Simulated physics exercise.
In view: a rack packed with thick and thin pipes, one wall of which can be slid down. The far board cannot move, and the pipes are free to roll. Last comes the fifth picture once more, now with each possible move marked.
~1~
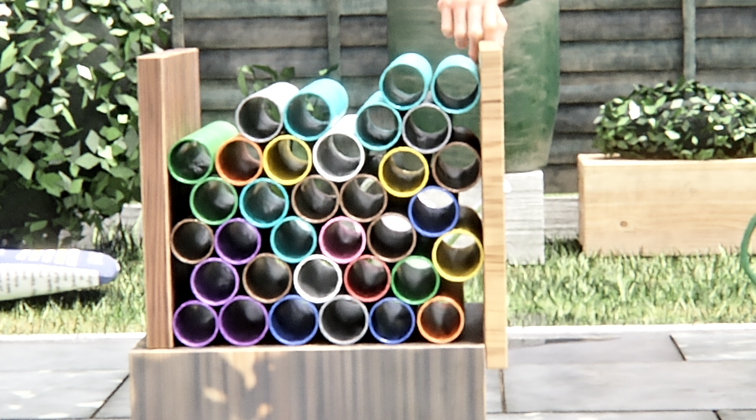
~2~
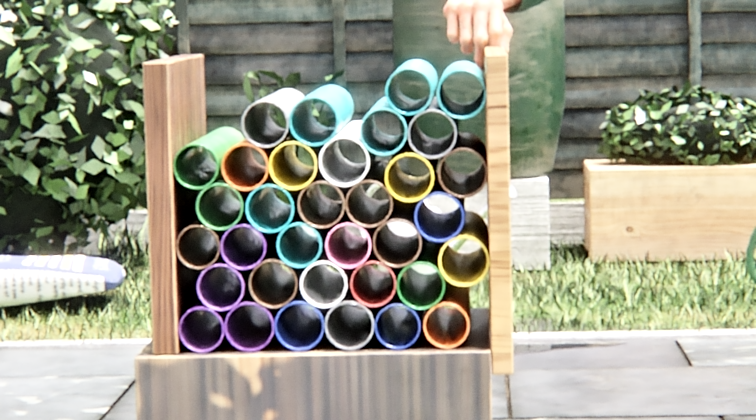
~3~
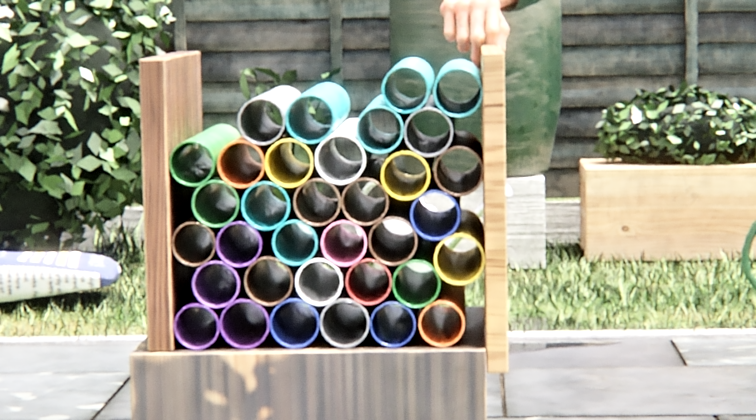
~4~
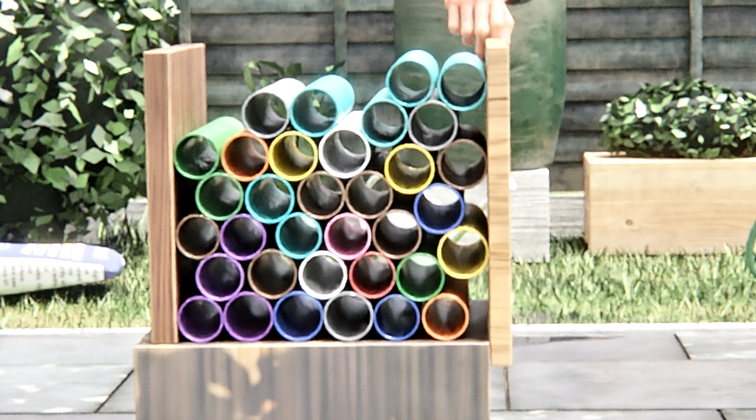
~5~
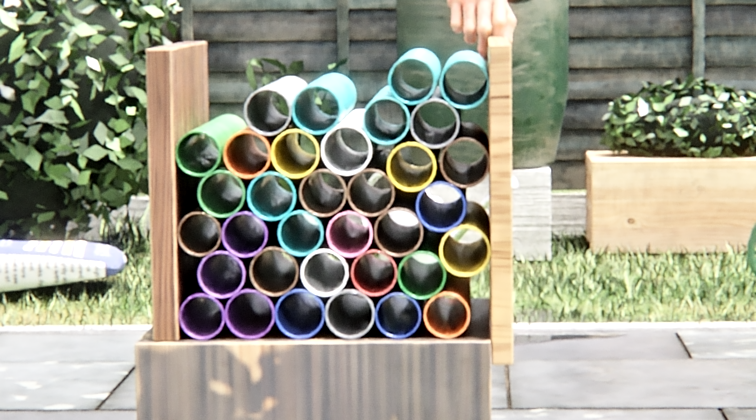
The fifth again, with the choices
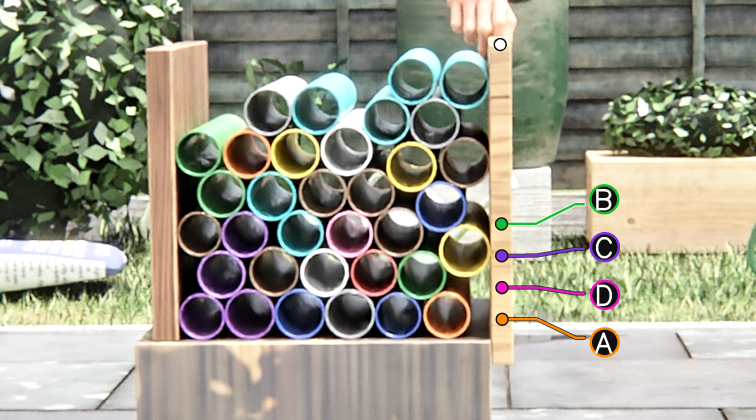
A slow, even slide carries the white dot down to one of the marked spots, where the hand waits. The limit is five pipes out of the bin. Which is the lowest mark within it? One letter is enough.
The answer is mark D.
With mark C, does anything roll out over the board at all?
At C: Yes.
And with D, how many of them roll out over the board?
With D, four.
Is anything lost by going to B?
Yes, at B.
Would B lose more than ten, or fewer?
It loses fewer than ten.
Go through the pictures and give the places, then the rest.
A purple pipe (238, 241); a turquoise pipe (265, 203); a yellow pipe (287, 160), in the first picture.
A yellow pipe (293, 166); a turquoise pipe (462, 94), in the second picture.
Side board (494, 196); a purple pipe (197, 327), in the third picture.
An orange pipe (446, 317); a purple pipe (220, 277), in the fourth picture.
A purple pipe (245, 235); a turquoise pipe (272, 196); a yellow pipe (295, 154), in the fifth picture.
On the copy, A at (502, 319); B at (501, 224); C at (502, 255); D at (502, 288); the white dot at (500, 44).
On D. First, top of the board (490, 147).
Then, top of the board (491, 262).
Finally, top of the board (491, 287), four out over the board.
By contrast, A more than five out over the board; B one out over the board; C four out over the board.
